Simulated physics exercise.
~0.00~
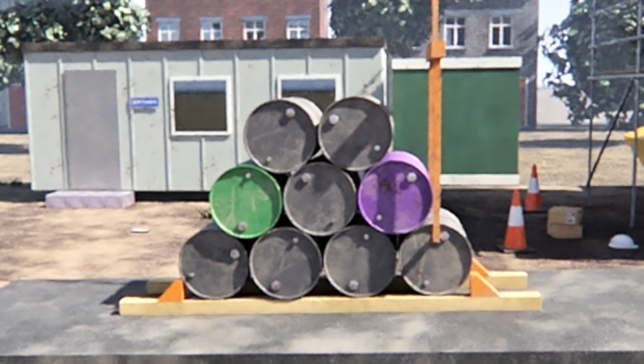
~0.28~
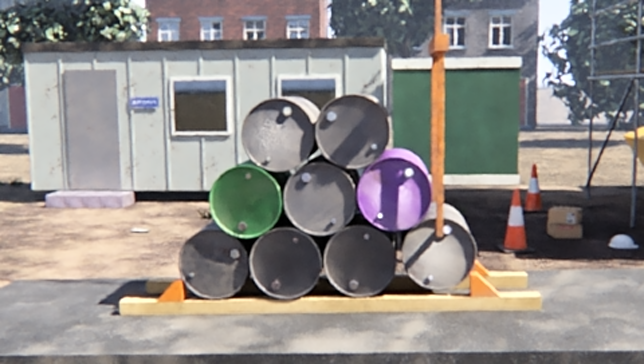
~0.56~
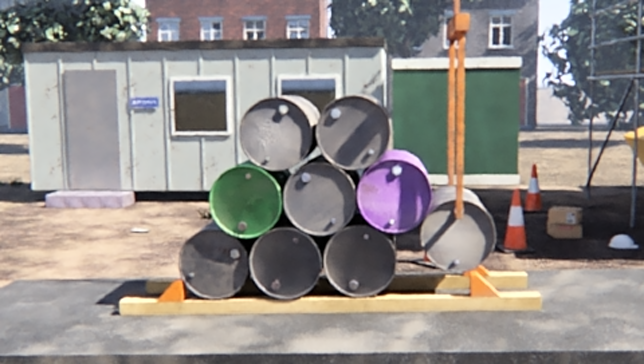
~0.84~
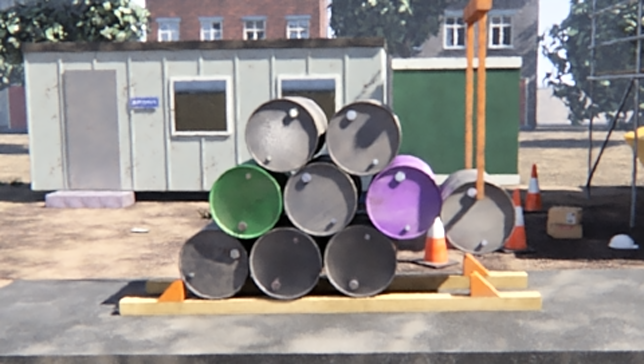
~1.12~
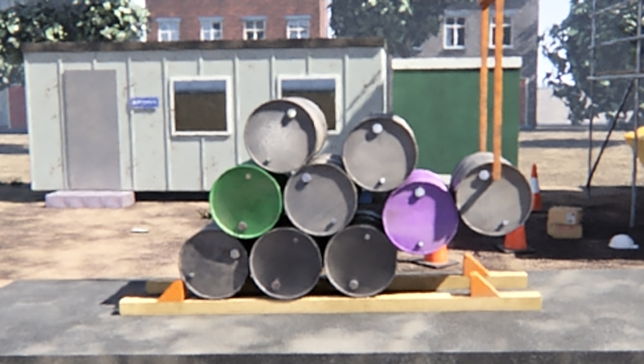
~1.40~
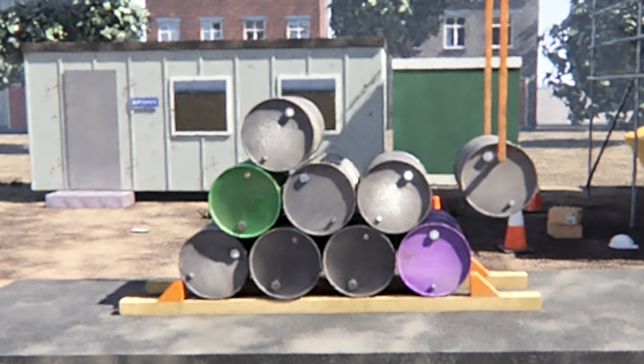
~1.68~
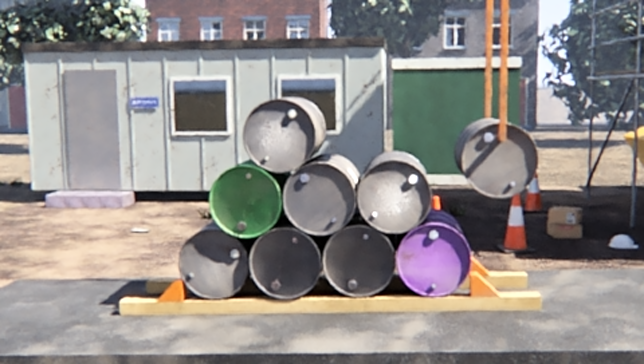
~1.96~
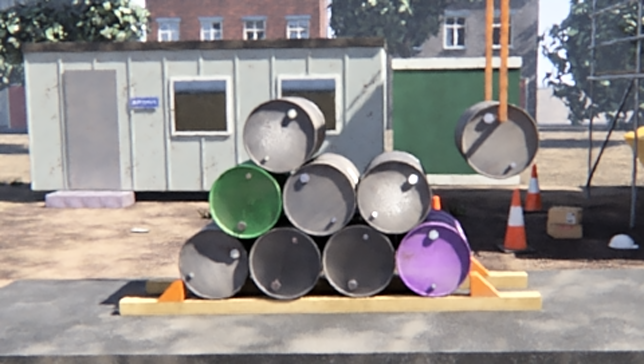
On an asphalt pad before a pale grey site cabin and a green container, seen end-on from a still viewpoint, nine drums sit stacked on timber bearers between orange chocks. Most are dark grey, with a green one at the left of the middle row and a purple one at its right. Orange lifting gear draws the bottom right drum out to the right and upward. The purple drum rolls down into the gap, and the top right grey drum drops into its place. The lifted drum ends hanging at right, while the green one stays put.
